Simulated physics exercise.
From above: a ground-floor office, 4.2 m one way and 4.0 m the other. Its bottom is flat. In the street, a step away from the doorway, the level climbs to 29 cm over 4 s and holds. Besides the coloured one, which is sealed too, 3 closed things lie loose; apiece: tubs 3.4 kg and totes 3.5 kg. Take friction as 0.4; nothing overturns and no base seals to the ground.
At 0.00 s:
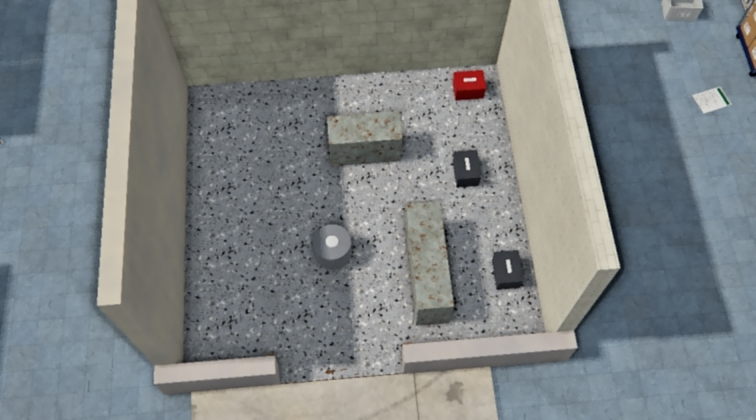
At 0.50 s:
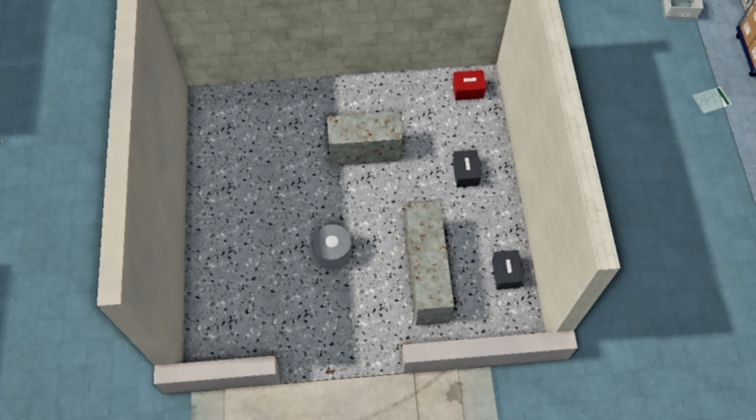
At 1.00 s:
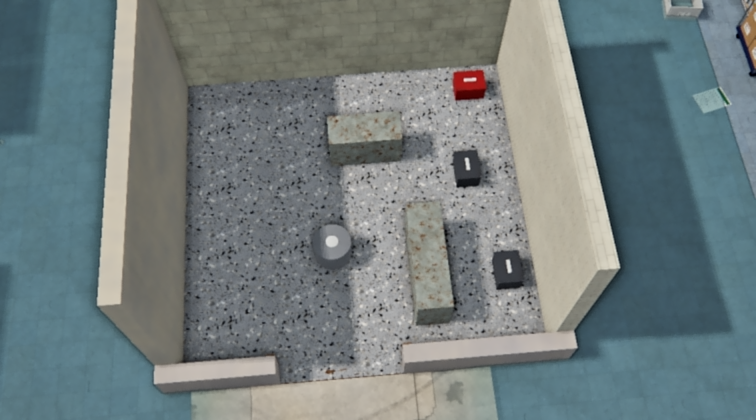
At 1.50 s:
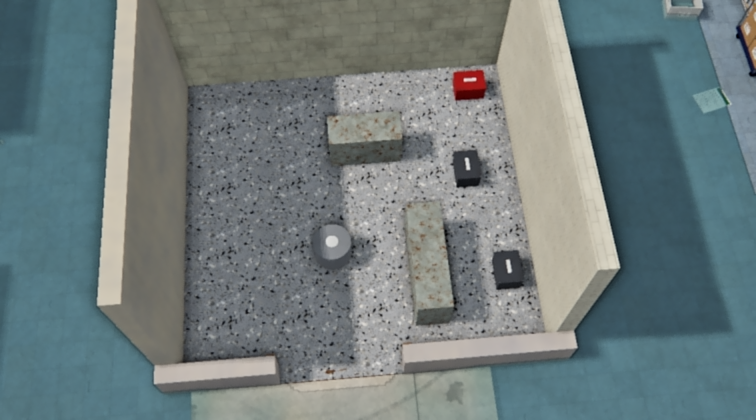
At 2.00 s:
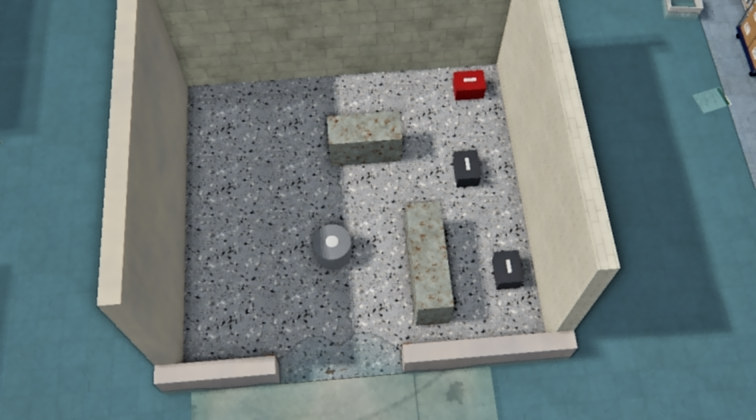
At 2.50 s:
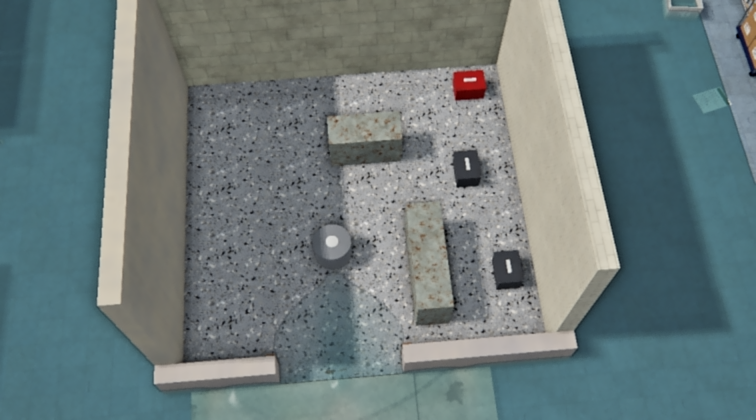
A roofless ground-floor office, seen from above, stands open to the street, its pale walls enclosing a speckled floor. Inside are two mottled grey-brown blocks, a round grey object left of centre, a red box in the upper right corner and two dark boxes down the right side. Bluish-green water deepens in colour over the street, then slips through the doorway and spreads inward, while the objects and camera stay still.
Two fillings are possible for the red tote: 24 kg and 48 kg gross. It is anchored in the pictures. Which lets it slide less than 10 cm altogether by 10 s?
I expect that only the larger load is enough.
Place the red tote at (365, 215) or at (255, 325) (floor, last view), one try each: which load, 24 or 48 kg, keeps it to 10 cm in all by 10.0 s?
In turn: Only the larger holds; either load holds.
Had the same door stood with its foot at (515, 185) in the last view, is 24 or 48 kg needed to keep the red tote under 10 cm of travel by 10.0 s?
Then the smaller load will do.
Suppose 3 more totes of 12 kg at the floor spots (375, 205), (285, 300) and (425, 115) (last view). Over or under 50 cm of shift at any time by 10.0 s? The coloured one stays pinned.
In turn: Over, past it, more.
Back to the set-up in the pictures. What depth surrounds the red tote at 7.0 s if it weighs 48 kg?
Roughly 8 cm.
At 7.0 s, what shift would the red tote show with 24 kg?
About 0 cm.
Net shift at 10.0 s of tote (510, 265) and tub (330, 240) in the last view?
In turn: 140 cm, 250 cm.
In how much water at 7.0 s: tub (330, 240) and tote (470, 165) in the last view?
Roughly 19 and 6 cm.
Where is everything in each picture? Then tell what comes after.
The red tote at (470, 80) rests on the ground; 0.0 m2 under water; 0 of 4 have shifted, in the first picture.
The red tote at (470, 80), on the bottom; water covers 0.0 m2; 0 of 4 have shifted, in the second picture.
The red tote at (470, 80), on the bottom; water covers 0.0 m2; 0 of 4 have shifted, in the third picture.
The red tote at (470, 80) rests on the ground; water covers 0.0 m2; 0 of 4 have shifted, in the fourth picture.
The red tote at (470, 80) rests on the ground; water covers 0.3 m2; 0 of 4 have shifted, in the fifth picture.
The red tote at (470, 80) rests on the ground; water covers 1.1 m2; 0 of 4 have shifted, in the sixth picture.
After 3.5 s the red tote would be 0 cm from its start with 24 kg and 0 cm from its start with 48 kg; 0 cm of water round it then.
After 4.5 s the red tote would be 0 cm from its start with 24 kg and 0 cm from its start with 48 kg; 0 cm of water round it then.
After 7.0 s the red tote would be 0 cm from its start with 24 kg and 0 cm from its start with 48 kg; 8 cm of water round it then.
After 10.0 s the red tote would be 40 cm from its start with 24 kg and 0 cm from its start with 48 kg; 20 cm of water round it then.
